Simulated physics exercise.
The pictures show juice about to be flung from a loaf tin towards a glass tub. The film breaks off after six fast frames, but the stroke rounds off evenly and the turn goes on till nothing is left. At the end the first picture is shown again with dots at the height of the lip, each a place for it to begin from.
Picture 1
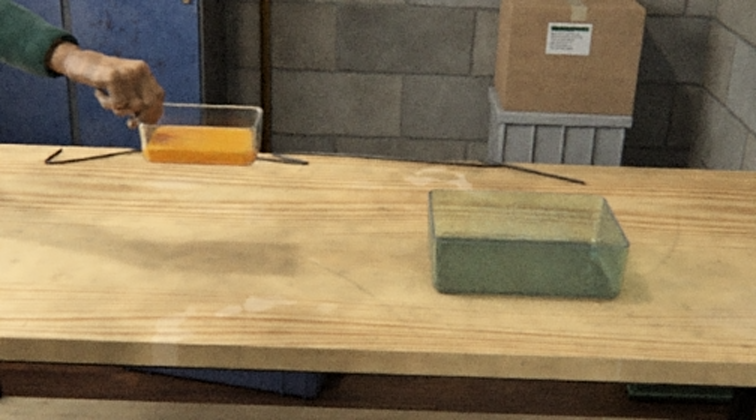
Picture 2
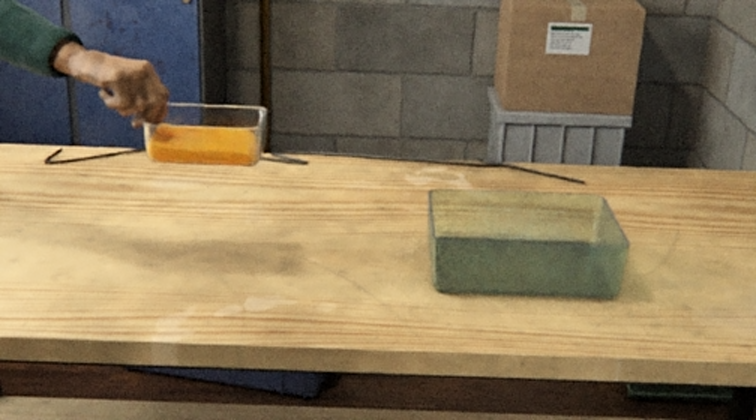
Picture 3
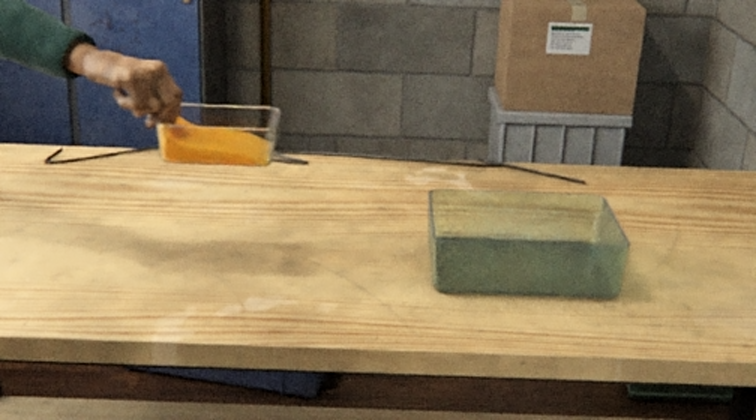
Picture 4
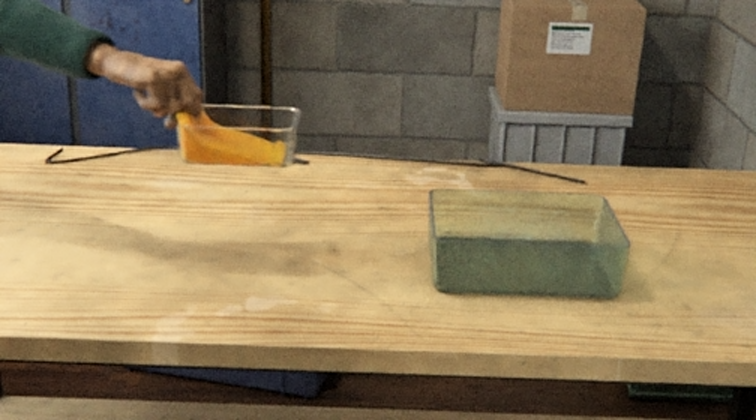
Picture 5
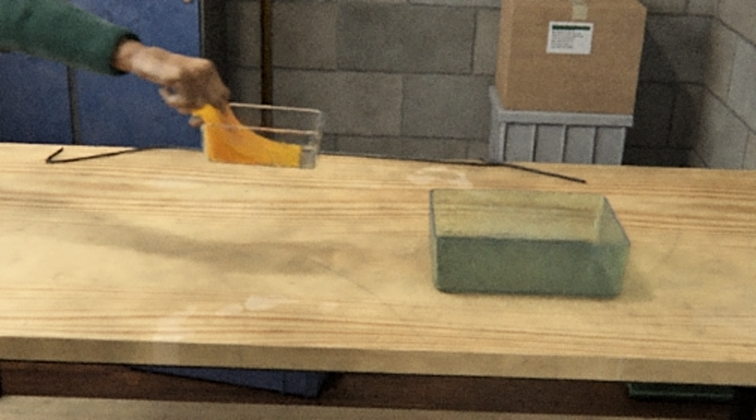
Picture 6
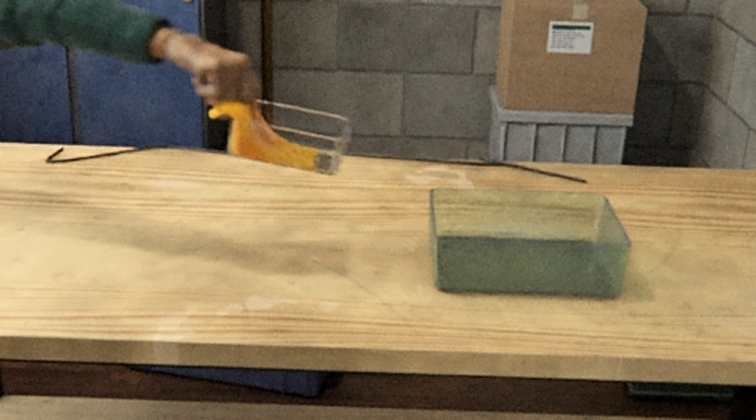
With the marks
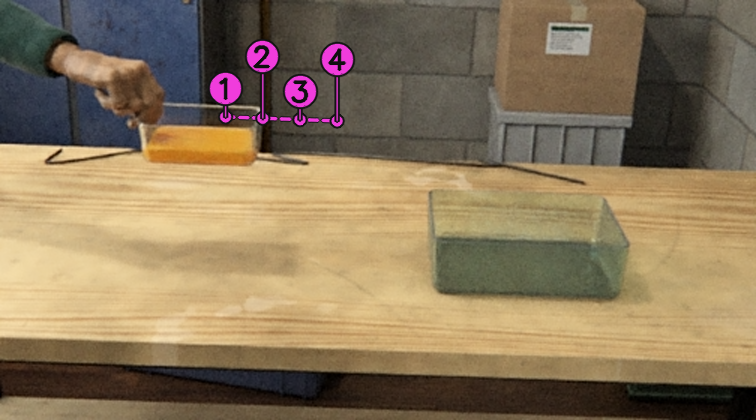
Orange juice sits in a clear container that a hand slides rightward along a wooden table towards a glass tub; the juice surges up the left side and over the rim as the container lifts and tilts slightly.
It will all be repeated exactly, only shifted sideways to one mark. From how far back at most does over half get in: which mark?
That is spot 3.
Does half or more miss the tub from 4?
No.
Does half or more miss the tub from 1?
Yes, that goes wrong.
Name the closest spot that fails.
That is spot 2.
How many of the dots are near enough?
Two of the four.
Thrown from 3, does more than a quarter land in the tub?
Yes, clearly.
In magenta, 1 at (225, 116); 2 at (262, 118); 3 at (300, 119); 4 at (337, 121).
For spot 1, about 0 % lands in the tub, 98 % falls short.
For spot 2, about 13 % lands in the tub, 84 % falls short and 3 % goes beside or beyond.
For spot 3, about 64 % lands in the tub, 28 % falls short and 9 % goes beside or beyond.
For spot 4, about 68 % lands in the tub, 21 % falls short and 11 % goes beside or beyond.
